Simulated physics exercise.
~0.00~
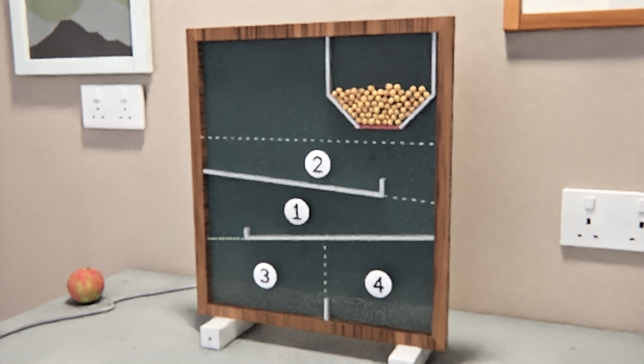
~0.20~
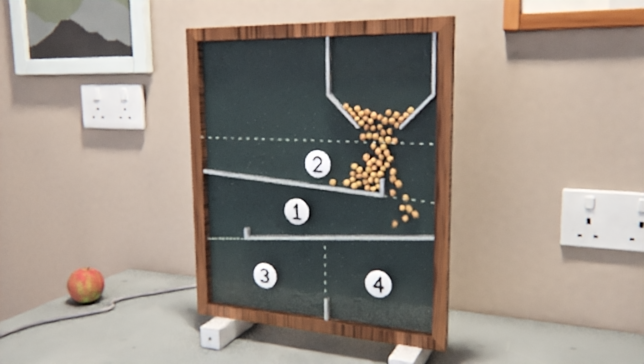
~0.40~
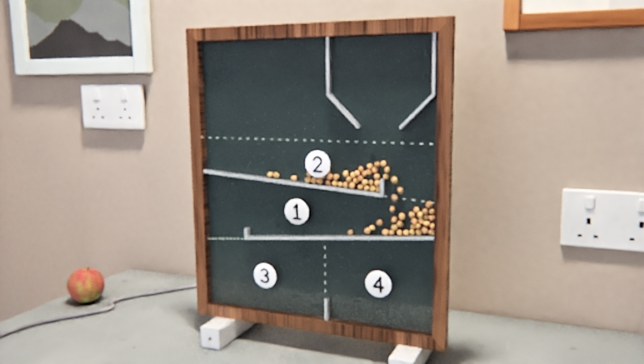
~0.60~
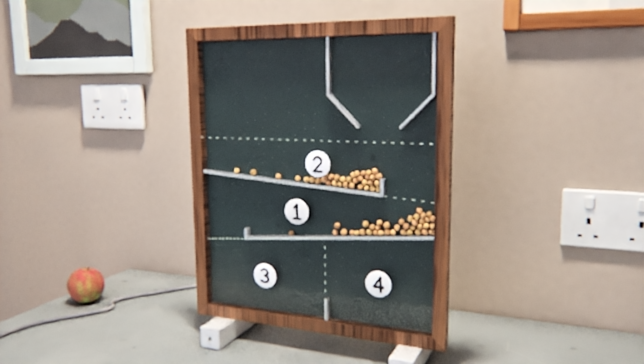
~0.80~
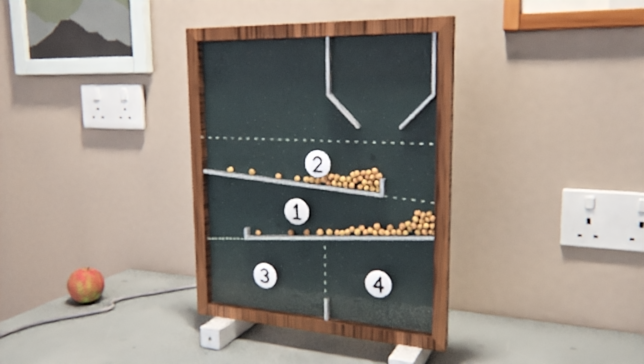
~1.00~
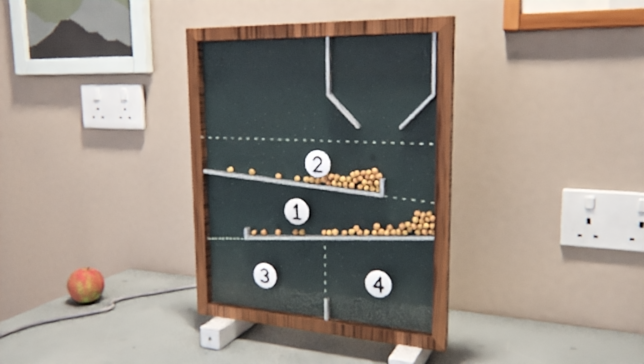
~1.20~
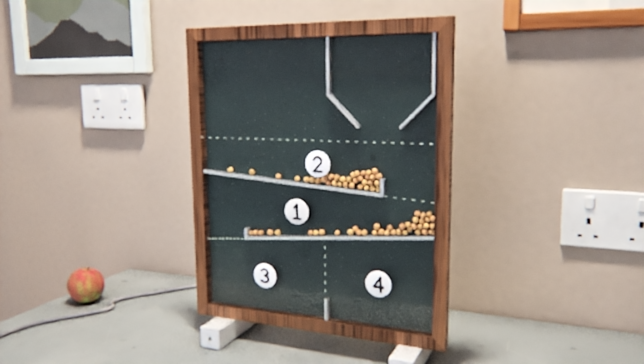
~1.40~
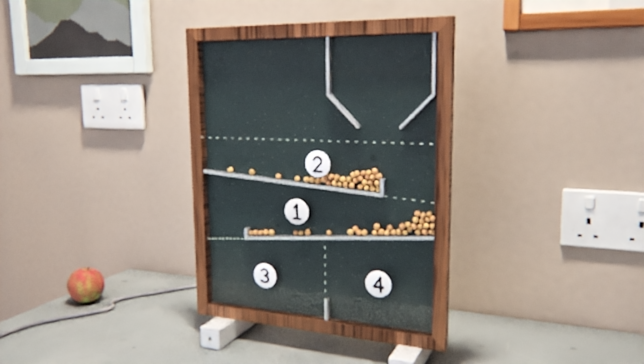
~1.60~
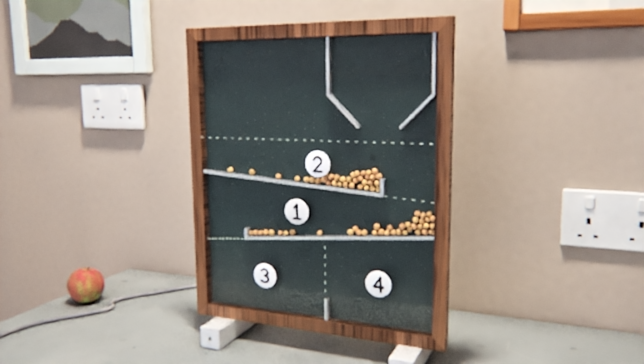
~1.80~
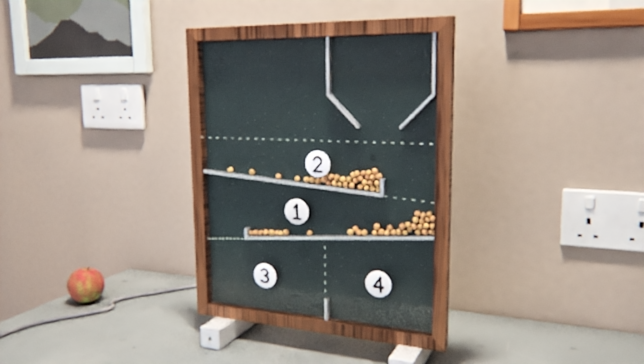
Wooden beads drop from a hopper and come to rest along two pale ledges below.
